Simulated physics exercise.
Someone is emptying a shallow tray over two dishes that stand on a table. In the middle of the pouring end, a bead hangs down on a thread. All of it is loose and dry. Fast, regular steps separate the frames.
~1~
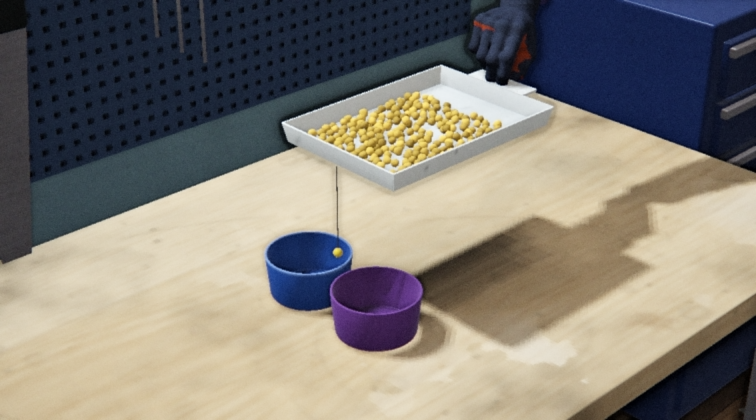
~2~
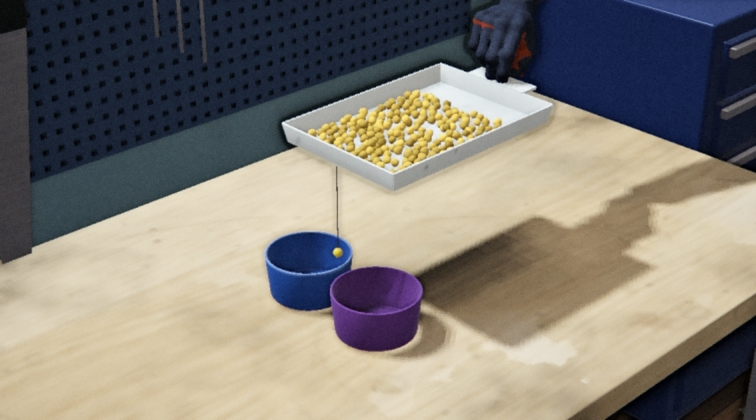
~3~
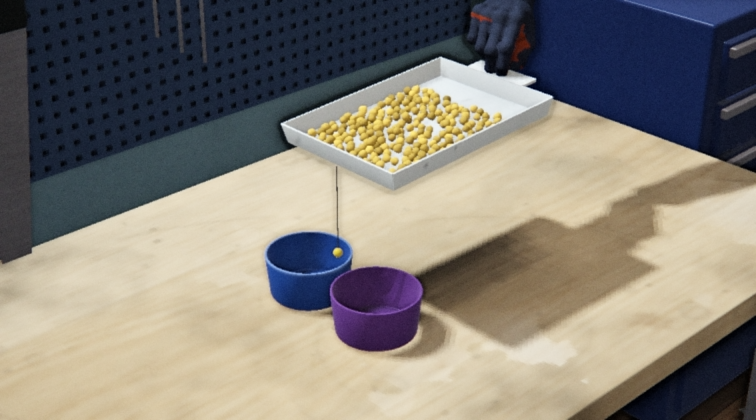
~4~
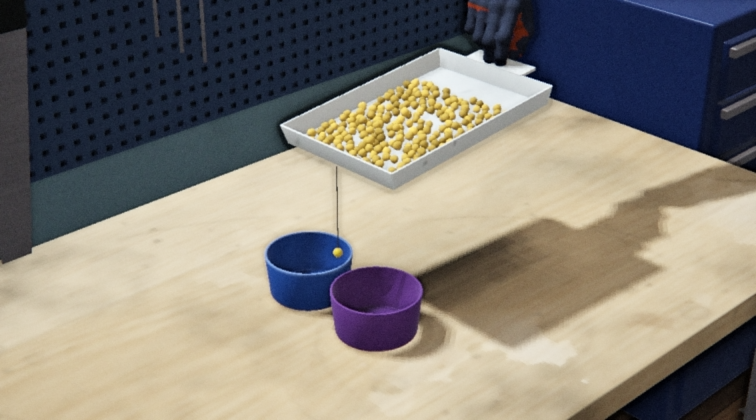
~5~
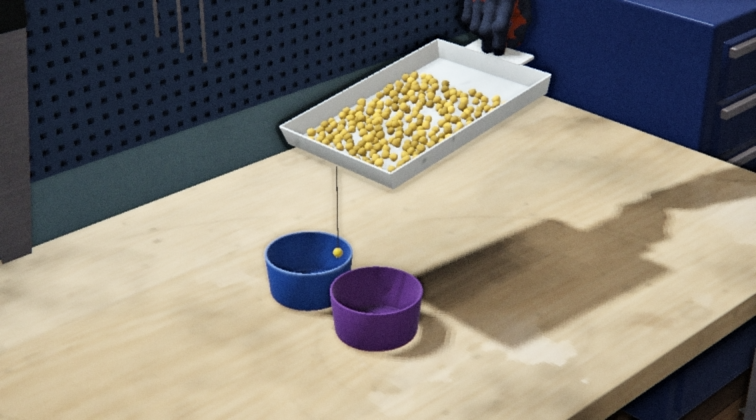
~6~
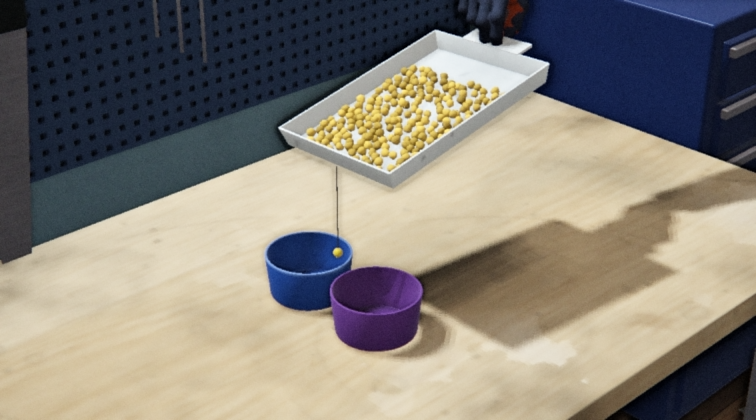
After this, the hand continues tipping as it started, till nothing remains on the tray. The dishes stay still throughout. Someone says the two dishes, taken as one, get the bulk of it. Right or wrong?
Wrong, they get less than half.
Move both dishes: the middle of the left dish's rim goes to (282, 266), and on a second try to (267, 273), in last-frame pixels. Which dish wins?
First try, the one on the left; second try, the one on the left.
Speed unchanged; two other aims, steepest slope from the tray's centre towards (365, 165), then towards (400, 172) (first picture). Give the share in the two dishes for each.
About 30 % and 80 %.
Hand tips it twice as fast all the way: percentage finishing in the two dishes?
It would be some 30 in a hundred.
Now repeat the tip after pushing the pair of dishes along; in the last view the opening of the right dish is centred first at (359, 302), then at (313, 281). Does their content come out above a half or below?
So that's a greater portion the first time round, a greater portion the second.
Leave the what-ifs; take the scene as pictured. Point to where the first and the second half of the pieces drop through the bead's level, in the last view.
Early half (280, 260), late half (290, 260).
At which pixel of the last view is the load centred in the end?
Close to (278, 309) in the last picture.
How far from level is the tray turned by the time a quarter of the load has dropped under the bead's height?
It is at around 110 degrees.
Shortly afterwards, tray tipped steeply; the whole lot on the tray.
Next, tray tipped right over; the whole lot on the tray.
Some moments later, tray tipped past a quarter turn; only a few in the right dish; near a third in the left dish; near two thirds outside both.
In the end, tray tipped past a quarter turn; only a few in the right dish; near a third in the left dish; near two thirds outside both.
